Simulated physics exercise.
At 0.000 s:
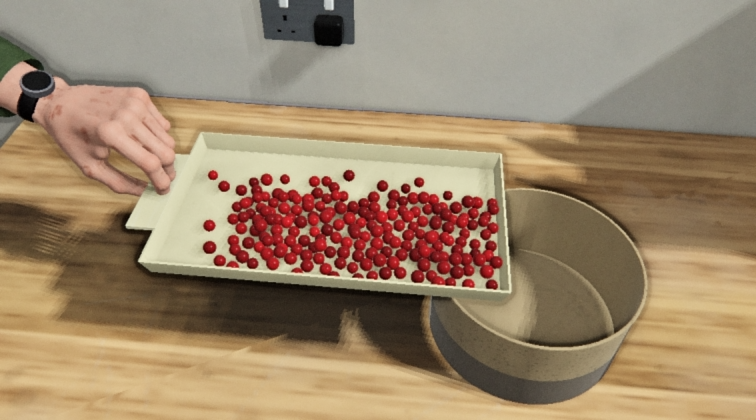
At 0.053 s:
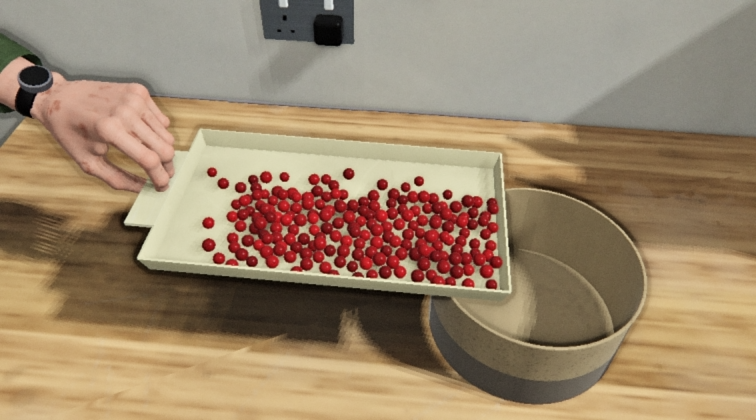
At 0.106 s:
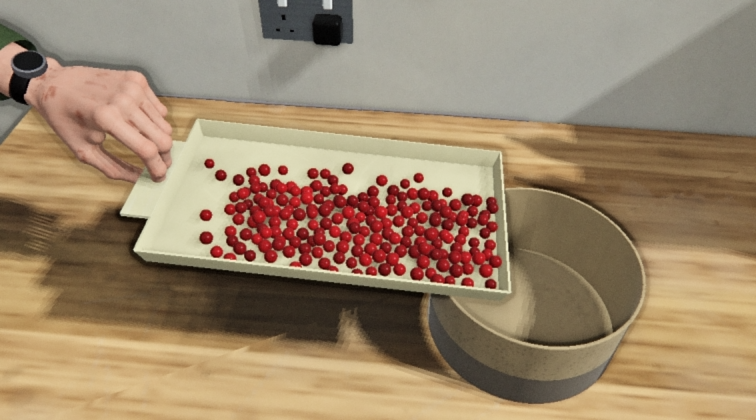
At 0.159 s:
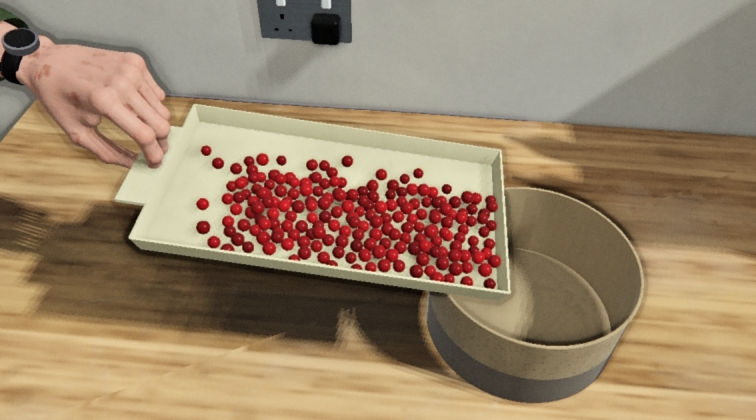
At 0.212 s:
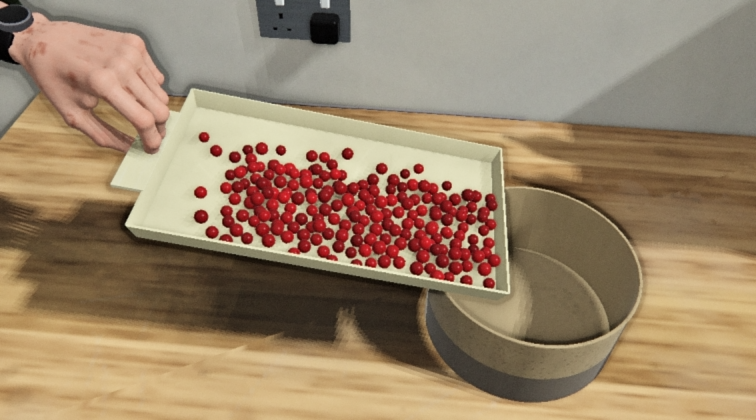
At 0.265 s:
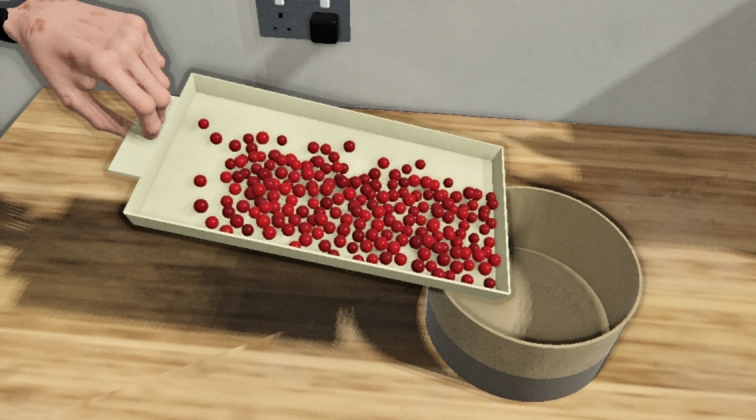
On a wooden worktop, a hand raises the left end of a cream tray of red berries beside a round pot.
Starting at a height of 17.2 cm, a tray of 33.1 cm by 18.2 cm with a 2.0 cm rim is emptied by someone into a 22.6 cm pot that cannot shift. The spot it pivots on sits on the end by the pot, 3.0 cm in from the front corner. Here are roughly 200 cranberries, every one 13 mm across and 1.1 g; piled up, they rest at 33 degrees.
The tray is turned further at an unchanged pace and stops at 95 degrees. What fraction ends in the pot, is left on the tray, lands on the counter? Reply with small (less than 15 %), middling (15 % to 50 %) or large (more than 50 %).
Pot - large, tray - small, counter - middling.
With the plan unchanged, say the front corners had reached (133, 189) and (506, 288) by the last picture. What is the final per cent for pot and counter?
Pot 85; counter 15.
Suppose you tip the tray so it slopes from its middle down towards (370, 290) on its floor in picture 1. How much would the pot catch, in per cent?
Estimate: Near 0 per cent.
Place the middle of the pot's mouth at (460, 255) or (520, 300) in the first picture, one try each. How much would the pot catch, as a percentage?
Roughly 30 per cent, then 100 per cent.
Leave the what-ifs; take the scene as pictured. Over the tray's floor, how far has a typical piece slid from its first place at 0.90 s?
3 cm.
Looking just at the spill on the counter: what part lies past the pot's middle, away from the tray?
Around 70 in a hundred.
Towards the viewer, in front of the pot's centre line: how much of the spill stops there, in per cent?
Near 100 in a hundred.
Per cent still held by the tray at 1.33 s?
About 90% of the load.
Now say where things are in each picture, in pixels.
In the first frame, tray tilt 0 degrees, front corners at (146, 257) and (505, 287); middle of the pieces at (354, 230); pot at (539, 259).
In the second frame, tray tilt 1 degrees, front corners at (145, 255) and (505, 287); middle of the pieces at (354, 228).
In the third frame, tray tilt 3 degrees, front corners at (141, 246) and (504, 287); middle of the pieces at (353, 224).
In the fourth frame, tray tilt 6 degrees, front corners at (137, 234) and (504, 288), lowest corner right front; middle of the pieces at (352, 218).
In the fifth frame, tray tilt 9 degrees, front corners at (134, 222) and (504, 288), lowest corner right front; middle of the pieces at (353, 213).
In the sixth frame, tray tilt 12 degrees, front corners at (132, 209) and (504, 288), lowest corner right front; middle of the pieces at (354, 207); pot at (535, 257). The tray's pace is about 60 degrees a second.
Then, at 0.90 s, tilt 51 degrees; the tray holds 100 %, the pot 0 %.
After 1.33 s, tilt 77 degrees; the tray holds 90 %, the pot 5 %.
Then, at 1.83 s, tilt 95 degrees; the tray holds 5 %, the pot 70 %.
In the end, at 2.6 s, pot 75 %, tray 0 %, counter 25 %.
